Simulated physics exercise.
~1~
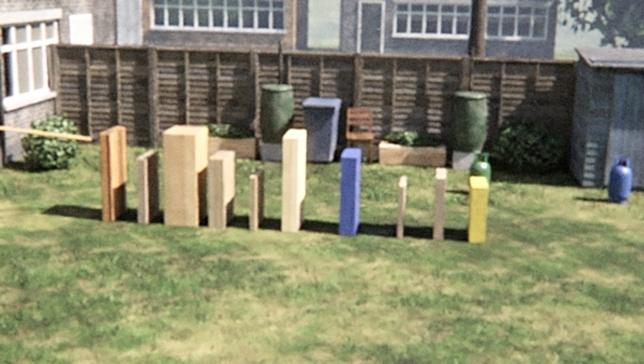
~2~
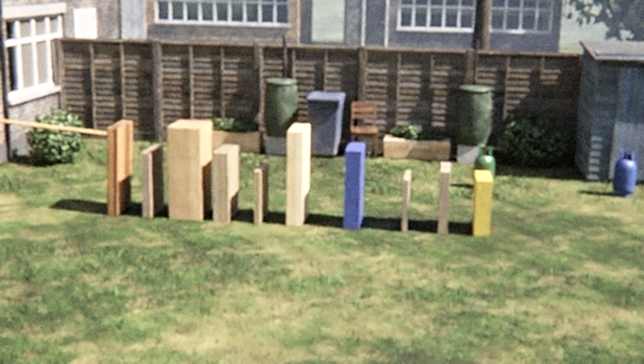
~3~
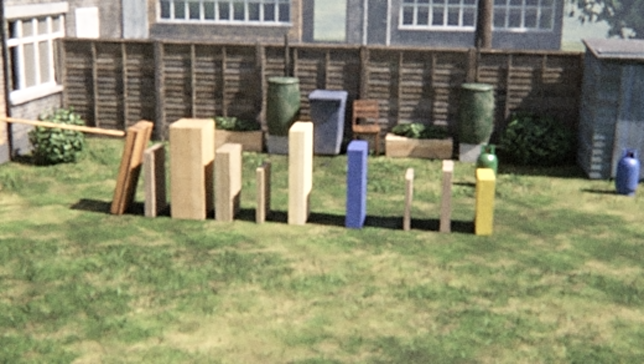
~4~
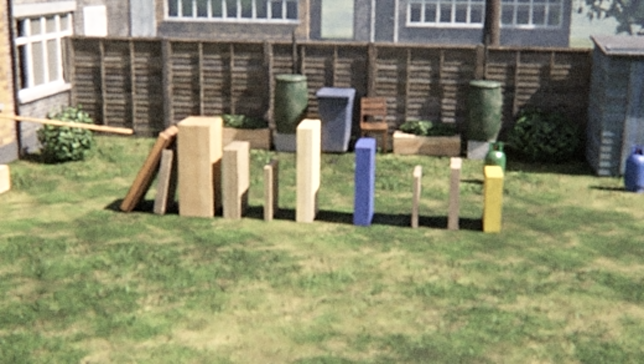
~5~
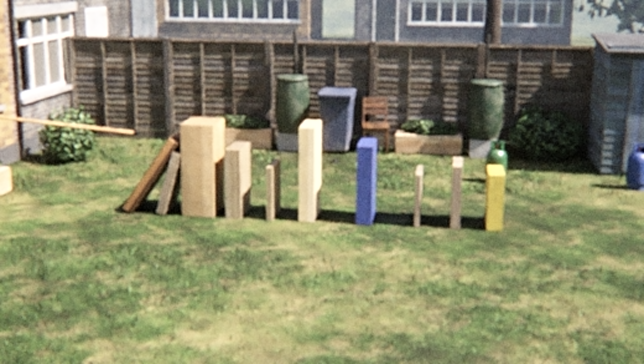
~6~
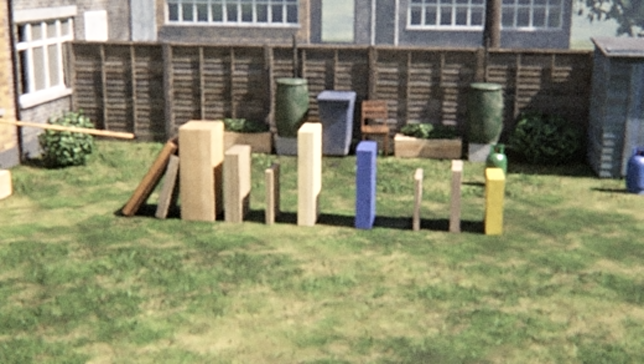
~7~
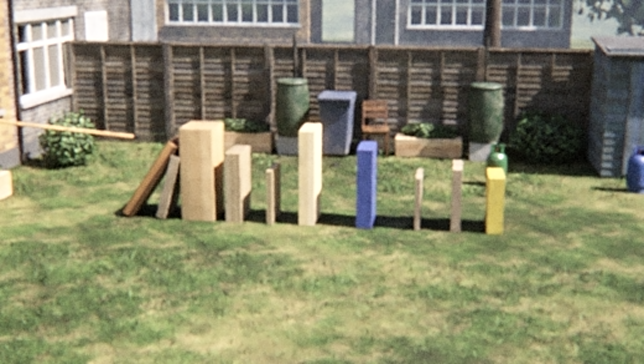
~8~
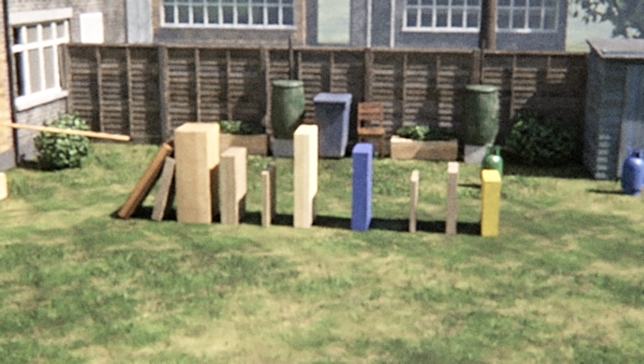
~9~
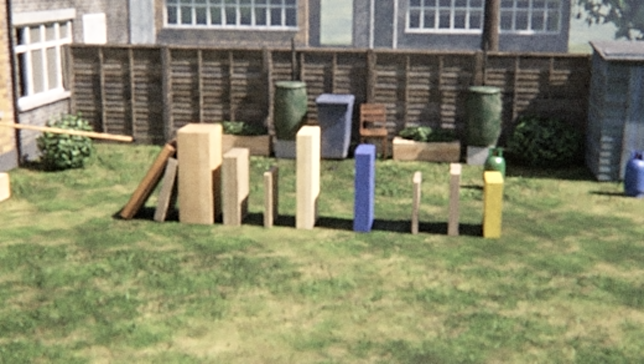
The clip opens on a sunny lawn where ten upright boards of different sizes stand in a row before a wooden fence, one blue and one yellow toward the right. A thin pole reaching in from the left pushes against the reddish-brown board at the left end, tipping it to the right. That board leans into its smaller neighbour, which tilts in turn against the broad, pale board beside it. The broad board holds, and the motion stops there. The first two boards remain propped at a slant, while all the others, including the blue and yellow ones, still stand upright.
